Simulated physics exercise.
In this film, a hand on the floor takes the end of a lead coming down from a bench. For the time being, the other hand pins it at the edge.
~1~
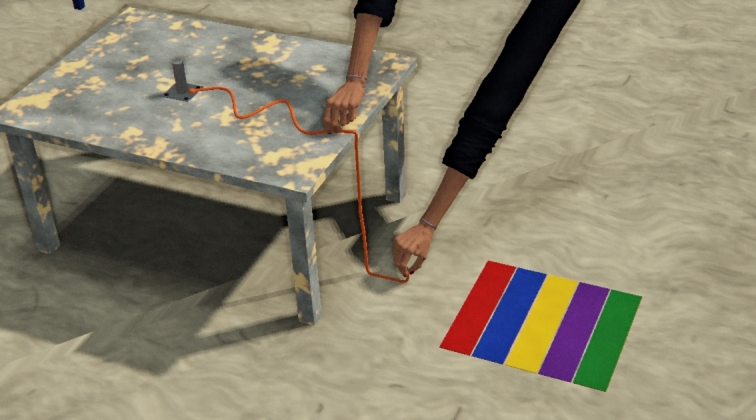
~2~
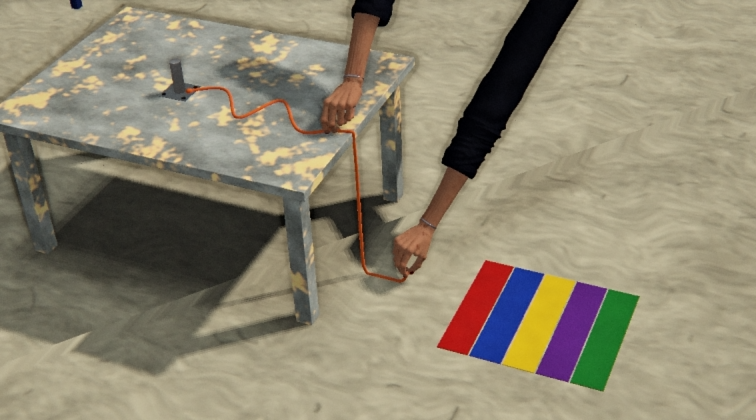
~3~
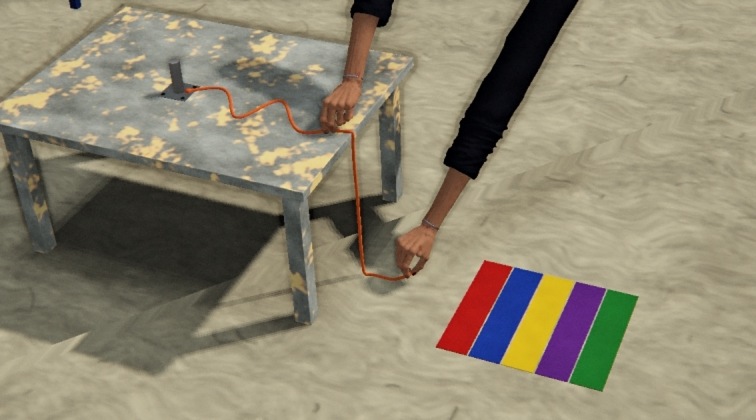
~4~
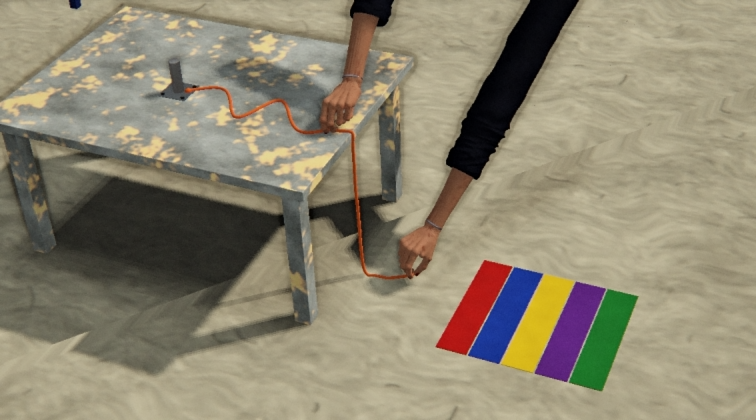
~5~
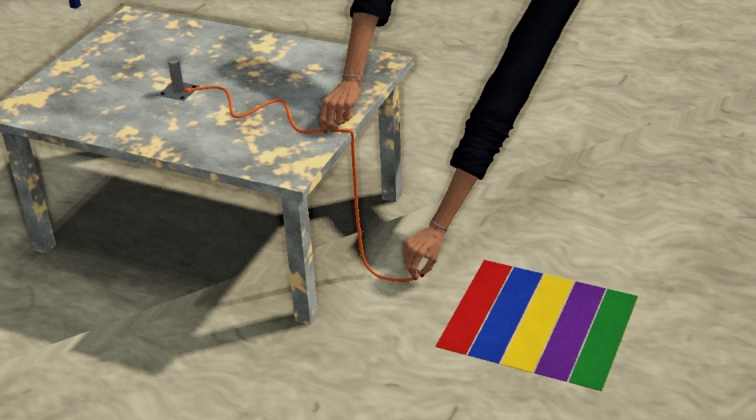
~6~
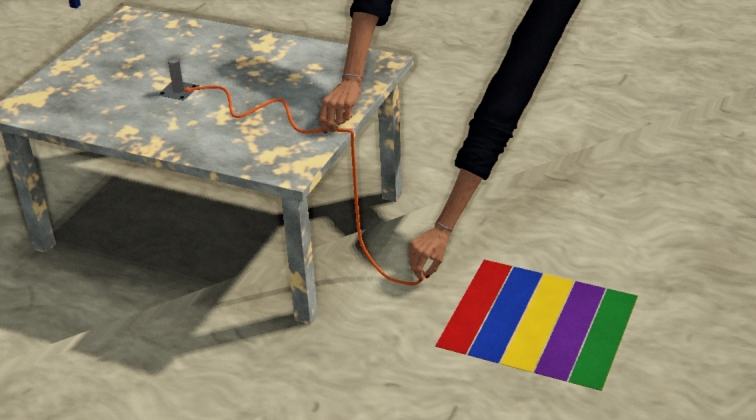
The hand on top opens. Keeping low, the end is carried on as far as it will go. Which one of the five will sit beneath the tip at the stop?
The green strip will.
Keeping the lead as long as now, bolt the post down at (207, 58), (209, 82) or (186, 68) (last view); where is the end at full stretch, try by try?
Roughly (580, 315), then (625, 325), then (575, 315).
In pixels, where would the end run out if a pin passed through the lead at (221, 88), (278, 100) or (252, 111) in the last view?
The pixel places are (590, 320), (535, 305) and (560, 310), one per try.
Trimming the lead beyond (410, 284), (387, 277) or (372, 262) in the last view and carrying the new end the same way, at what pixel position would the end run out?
Taking the tries in order gives (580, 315), (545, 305) and (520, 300).
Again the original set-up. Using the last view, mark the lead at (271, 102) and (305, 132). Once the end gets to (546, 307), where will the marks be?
You'll find one close to (308, 118) and the other close to (361, 159).
A little later, end near (546, 307); over yellow.
Next, end near (582, 315); over purple.
When it is tight, end near (602, 321); over green. It gets as far as the green strip.
